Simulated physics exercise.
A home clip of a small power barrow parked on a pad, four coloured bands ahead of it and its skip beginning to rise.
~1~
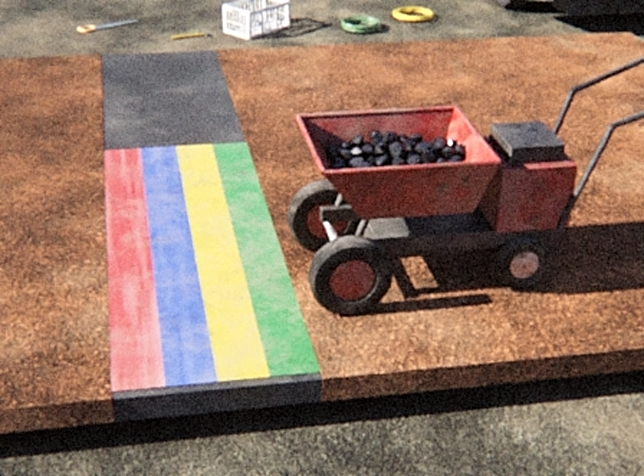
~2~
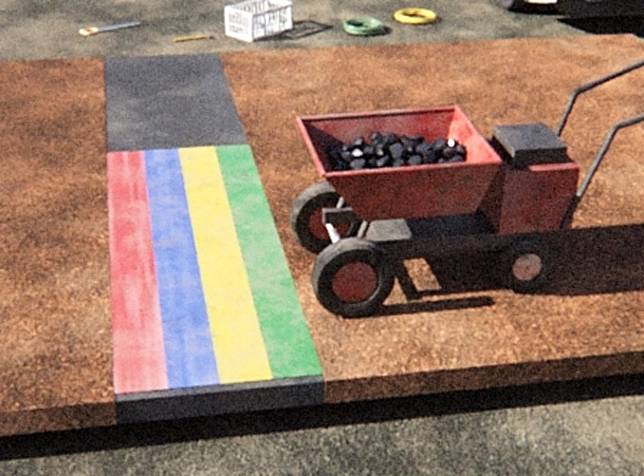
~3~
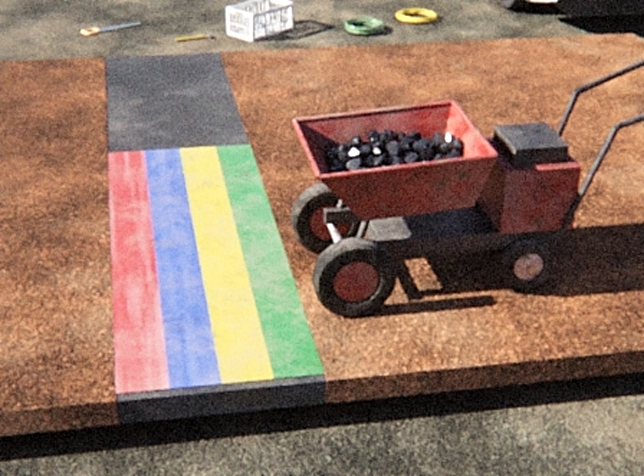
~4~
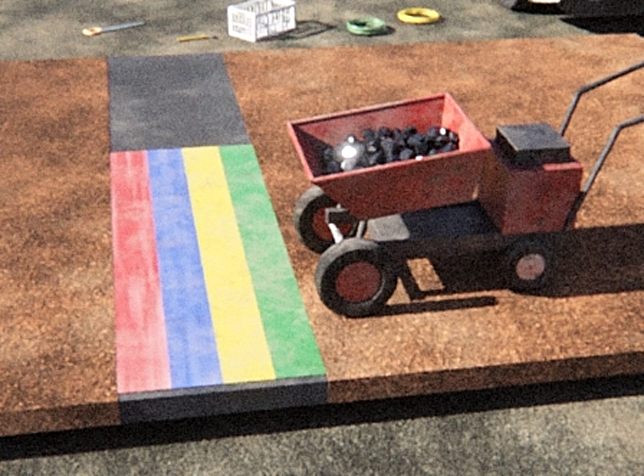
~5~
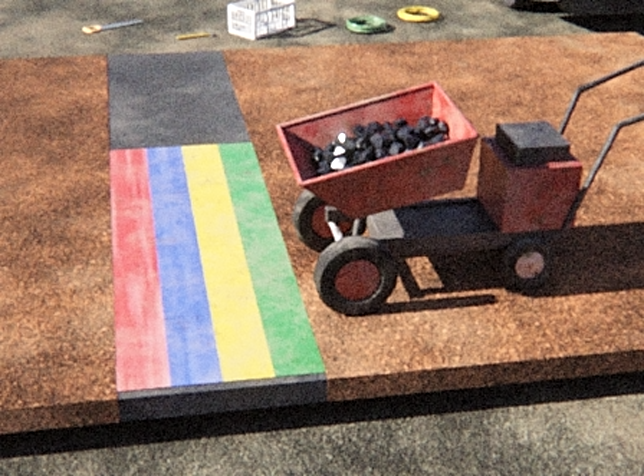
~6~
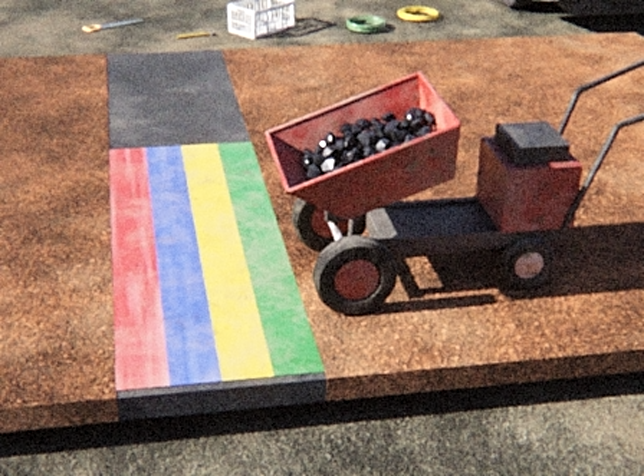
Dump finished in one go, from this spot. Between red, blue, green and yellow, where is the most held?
On blue.
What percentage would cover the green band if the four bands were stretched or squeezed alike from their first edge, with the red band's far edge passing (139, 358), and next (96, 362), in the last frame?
0 and 0 percent, roughly.
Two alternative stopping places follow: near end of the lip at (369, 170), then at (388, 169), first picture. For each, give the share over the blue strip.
Roughly 20 percent the first time, roughly 10 percent the second.
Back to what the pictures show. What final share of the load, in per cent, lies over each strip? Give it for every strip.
I'd say the green strip has near 0, the yellow strip near 15, the blue strip near 35 and the red strip near 20 per cent.
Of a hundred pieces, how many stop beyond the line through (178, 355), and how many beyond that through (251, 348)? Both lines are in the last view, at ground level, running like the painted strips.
About 30 and 80 %.
Soon, skip tipped steeply; all in the skip.
A while on, skip tipped right over; about two thirds in the skip; a small part over the yellow strip; about a quarter over the blue strip; a stray few over the red strip.
Towards the end, skip tipped right over; about a quarter in the skip; a small part over the yellow strip; about a third over the blue strip; about a quarter over the red strip; a small part off the paint.
Finally, skip tipped right over; about a quarter in the skip; none over the green strip; a small part over the yellow strip; about a third over the blue strip; about a quarter over the red strip; a small part off the paint.
